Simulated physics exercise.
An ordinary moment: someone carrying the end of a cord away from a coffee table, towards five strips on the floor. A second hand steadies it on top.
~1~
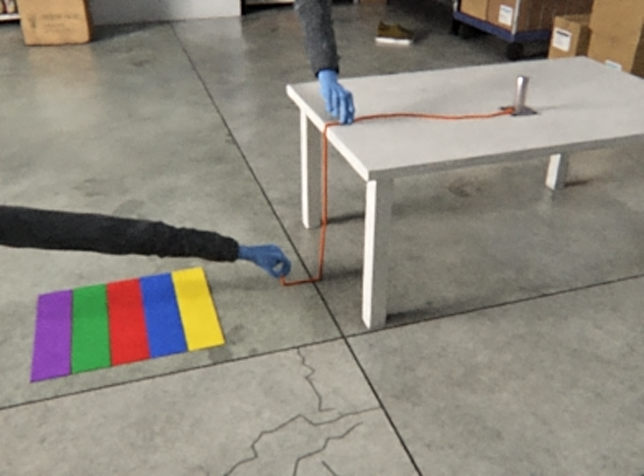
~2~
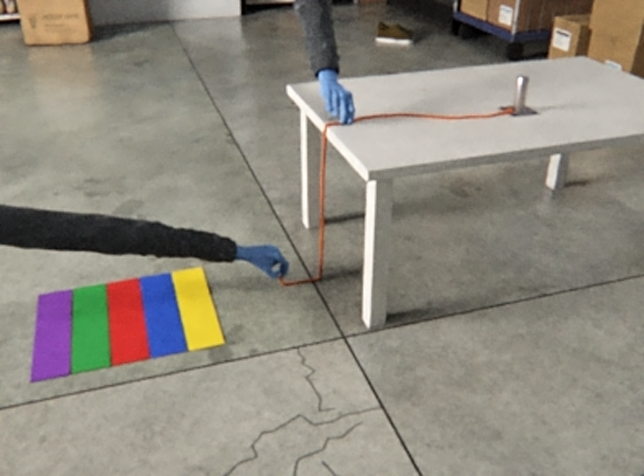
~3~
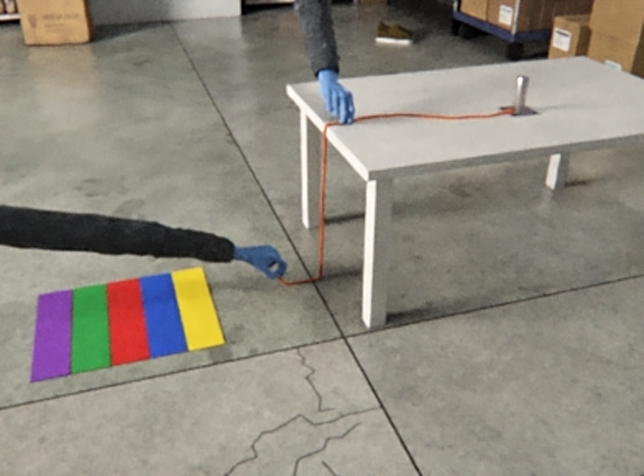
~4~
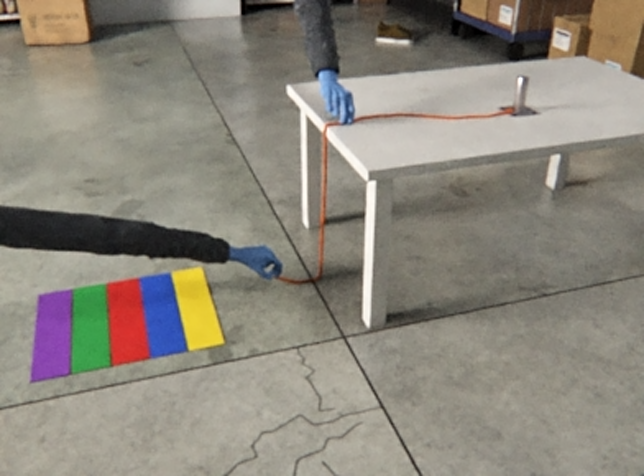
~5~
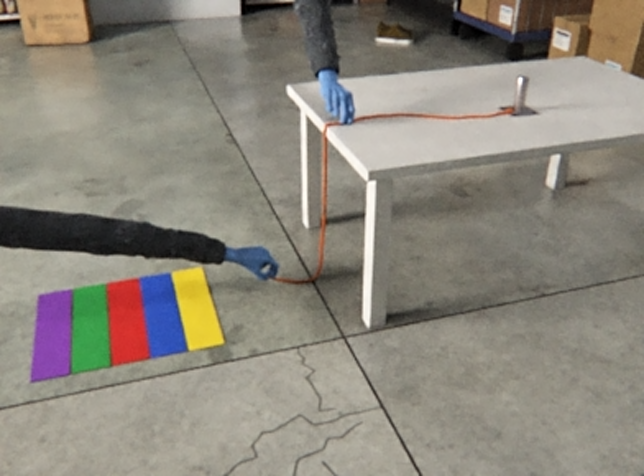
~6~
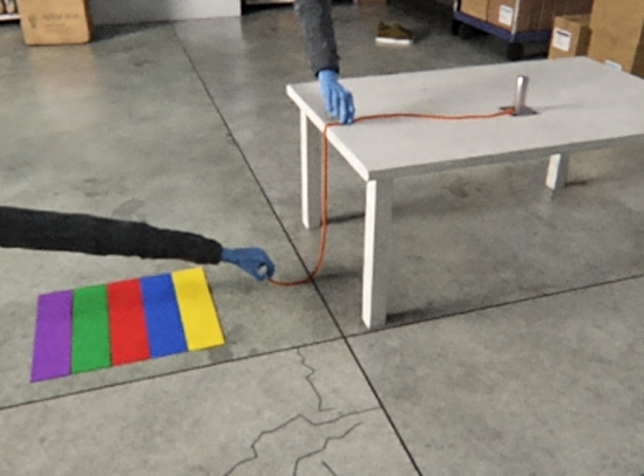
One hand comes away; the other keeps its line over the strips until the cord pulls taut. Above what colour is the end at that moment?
The end stops over the blue strip.
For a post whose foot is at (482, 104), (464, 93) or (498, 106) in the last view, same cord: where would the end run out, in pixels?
The places are (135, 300), (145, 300) and (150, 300).
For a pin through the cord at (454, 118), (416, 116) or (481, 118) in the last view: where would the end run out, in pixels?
In that order: (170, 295), (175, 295) and (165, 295).
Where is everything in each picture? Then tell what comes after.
The first picture shows end (282, 275); yellow (203, 331); blue (166, 338); red (130, 345); green (91, 353); purple (51, 360).
The second picture shows end (280, 276); cord through (490, 116) (421, 116) (359, 119) (324, 156) (322, 215) (320, 272).
The third picture shows end (278, 276).
The fourth picture shows end (273, 277); cord through (490, 116) (421, 116) (359, 119) (325, 155) (323, 215) (320, 272).
The fifth picture shows end (270, 277).
The sixth picture shows end (266, 278); cord through (490, 116) (421, 116) (359, 119) (325, 155) (325, 214) (315, 272).
A little later, end near (219, 286); short of the strips.
Next, end near (184, 292); over yellow.
When it is tight, end near (164, 296); over blue. It gets as far as the blue strip.
